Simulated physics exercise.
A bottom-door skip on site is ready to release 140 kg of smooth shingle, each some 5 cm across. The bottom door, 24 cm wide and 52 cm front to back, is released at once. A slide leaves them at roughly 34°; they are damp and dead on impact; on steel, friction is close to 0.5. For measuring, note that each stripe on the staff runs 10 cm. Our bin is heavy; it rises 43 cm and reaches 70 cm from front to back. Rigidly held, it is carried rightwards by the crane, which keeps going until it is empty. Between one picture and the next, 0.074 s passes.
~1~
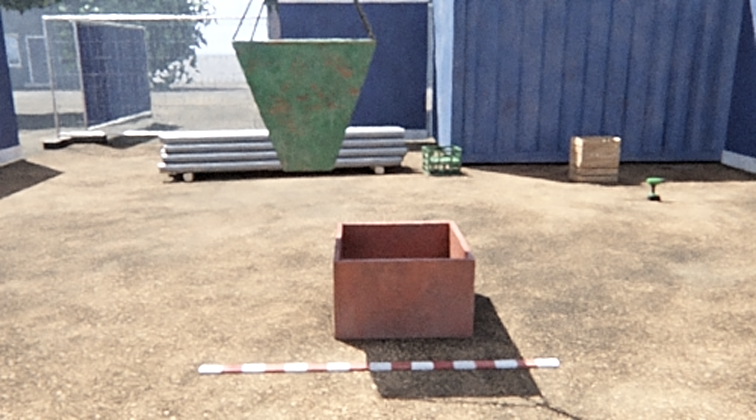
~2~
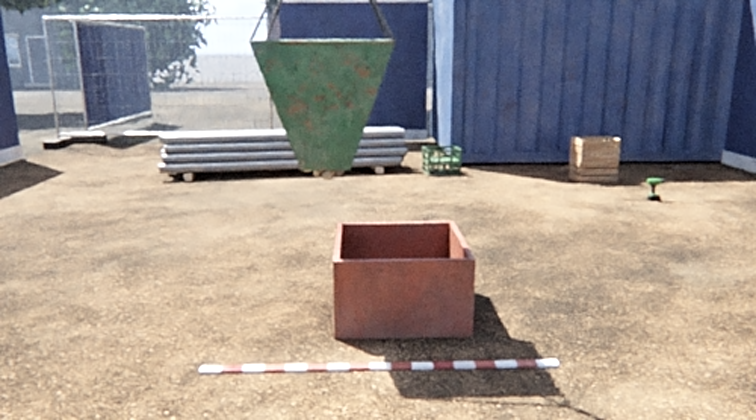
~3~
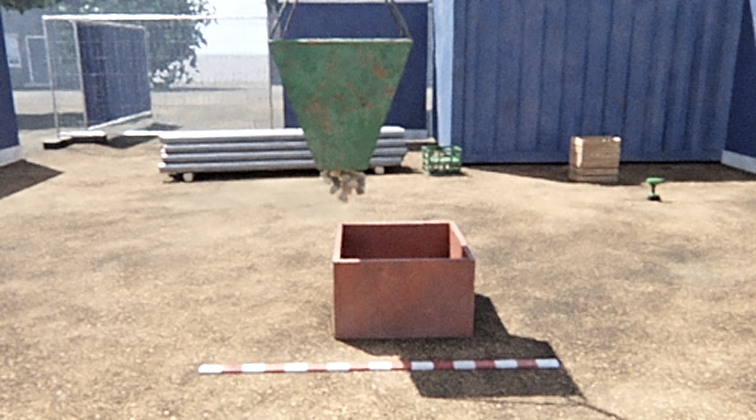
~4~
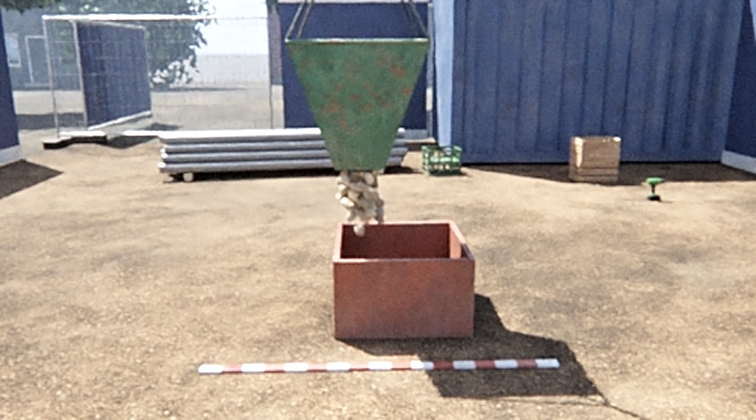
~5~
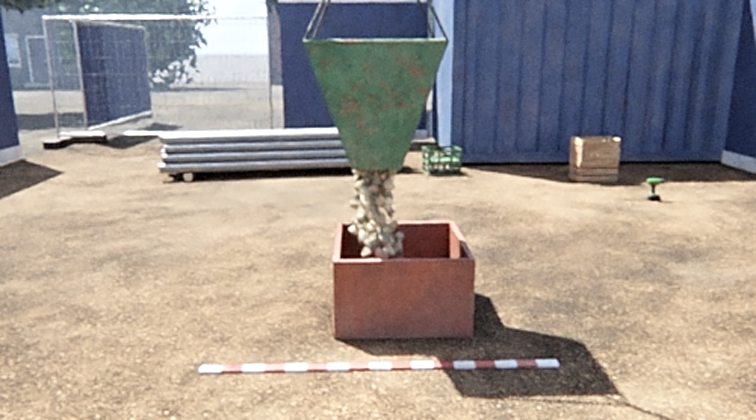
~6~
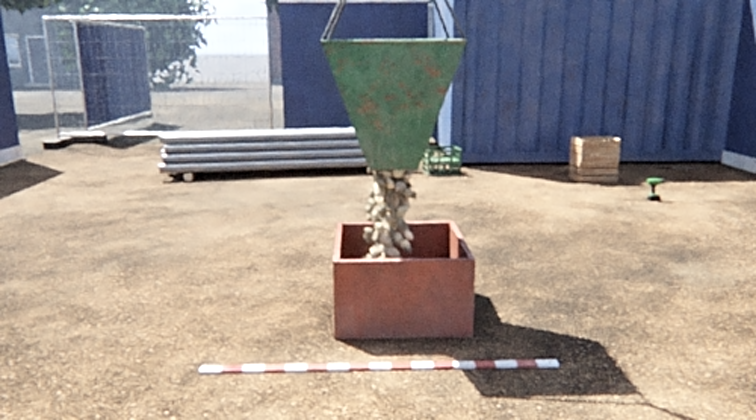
To begin with, a green, tapering skip hangs closed above a sandy yard, left of an open reddish box. It glides steadily rightwards as pale stones start trickling from its bottom, then the trickle lengthens into a thick stream pouring into the box while the skip keeps moving right.
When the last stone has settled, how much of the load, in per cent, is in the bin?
Roughly 54 in every hundred.
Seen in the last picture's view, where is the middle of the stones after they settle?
Middle of load approx at pixel (453, 298).
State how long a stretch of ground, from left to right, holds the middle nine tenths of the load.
Around 160 centimetres.
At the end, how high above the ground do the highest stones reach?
Height at rest: Around 26 cm.
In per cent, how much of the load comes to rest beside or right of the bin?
45 %.
Then, 0.3 s after the last picture, 24 % in the bottom-door skip, 62 % falling or lying in the bin, 14 % falling or lying beside or right of the bin; the stones farthest right are at (491, 123).
Then, 0.7 s after the last picture, 0 % in the bottom-door skip, 54 % falling or lying in the bin, 46 % falling or lying beside or right of the bin; the stones farthest right are at (586, 294).
Then, 1.3 s after the last picture, 0 % in the bottom-door skip, 54 % falling or lying in the bin, 46 % falling or lying beside or right of the bin; the stones farthest right are at (720, 299).
Then, 2.2 s after the last picture, 0 % in the bottom-door skip, 54 % falling or lying in the bin, 46 % falling or lying beside or right of the bin; the stones farthest right are at (748, 294).
Then, 4.1 s after the last picture, 0 % in the bottom-door skip, 54 % in the bin, 46 % beside or right of the bin; the stones farthest right are at (748, 294).
